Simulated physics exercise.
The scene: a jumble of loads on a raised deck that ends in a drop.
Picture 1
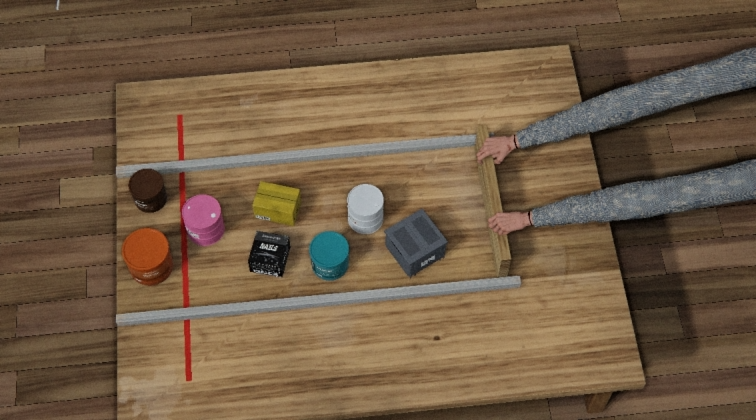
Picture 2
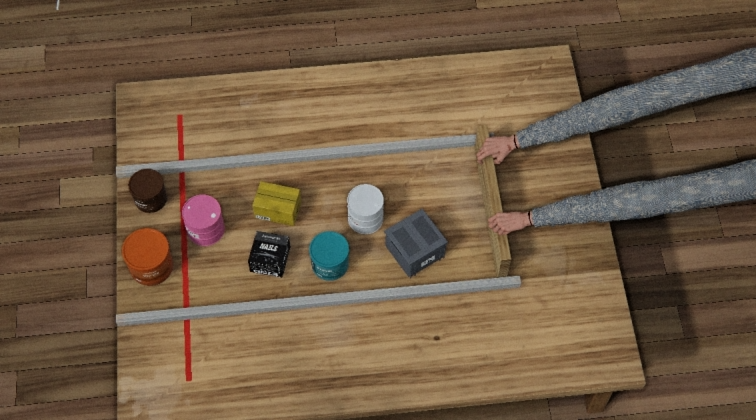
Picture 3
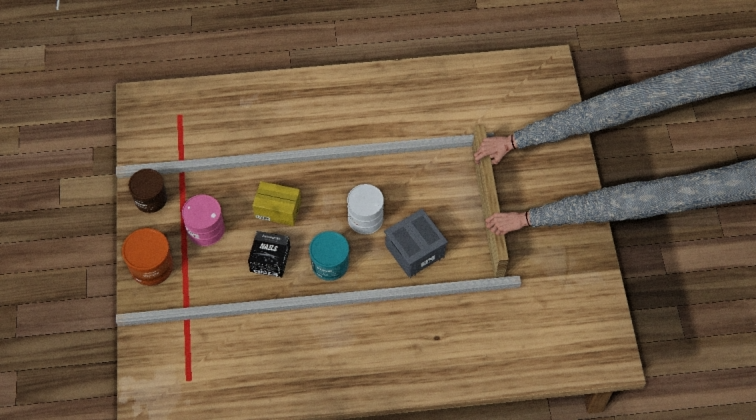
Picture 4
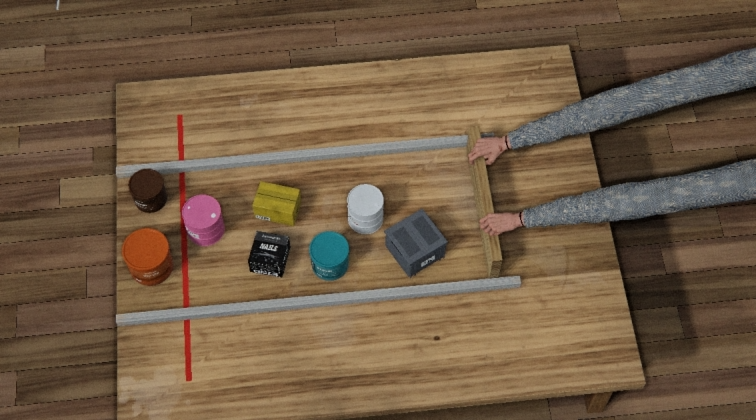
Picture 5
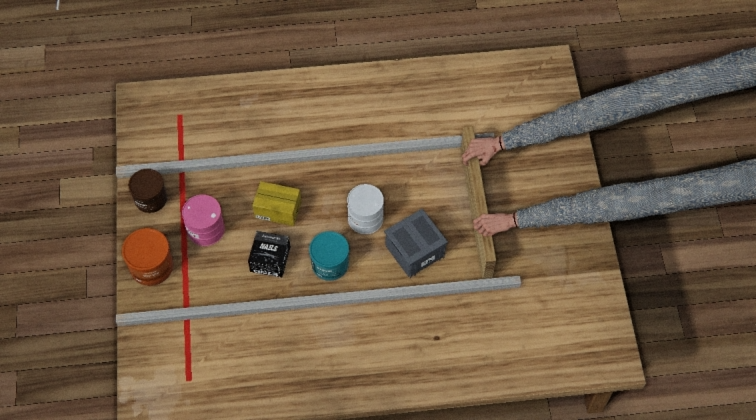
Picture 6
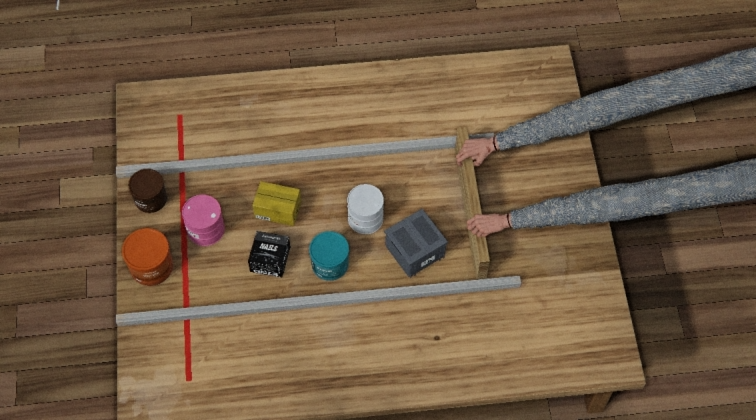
On a wooden table, two grey-sleeved arms slide a wooden plank slightly left between rails, while the containers and boxes stay still.
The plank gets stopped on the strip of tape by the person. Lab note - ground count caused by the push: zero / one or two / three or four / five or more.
Ground count: One or two.
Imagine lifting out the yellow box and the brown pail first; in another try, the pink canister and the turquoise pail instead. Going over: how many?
Result, first then second: 1, 1.
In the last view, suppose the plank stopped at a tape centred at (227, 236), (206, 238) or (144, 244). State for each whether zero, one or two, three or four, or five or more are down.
Going through the places as listed, I'd say not one, then 1 or 2, then at least five.
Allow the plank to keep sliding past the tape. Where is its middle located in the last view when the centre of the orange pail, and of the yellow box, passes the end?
The middle is at (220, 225) when it's the orange pail, and at (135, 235) when it's the yellow box.
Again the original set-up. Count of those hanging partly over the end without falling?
Answer: 3.
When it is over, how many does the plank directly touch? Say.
It ends up touching 3.
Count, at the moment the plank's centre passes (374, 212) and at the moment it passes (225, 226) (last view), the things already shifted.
The number moved is 3 and then 7.
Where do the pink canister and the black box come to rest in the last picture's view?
Roughly (127, 222) for the first and roughly (120, 262) for the second.
Soon after, none off yet; orange pail at rest near (148, 258); brown pail at rest near (148, 191); pink canister at rest near (204, 220).
In the end, the number that fall off is one or two; gone, orange pail.
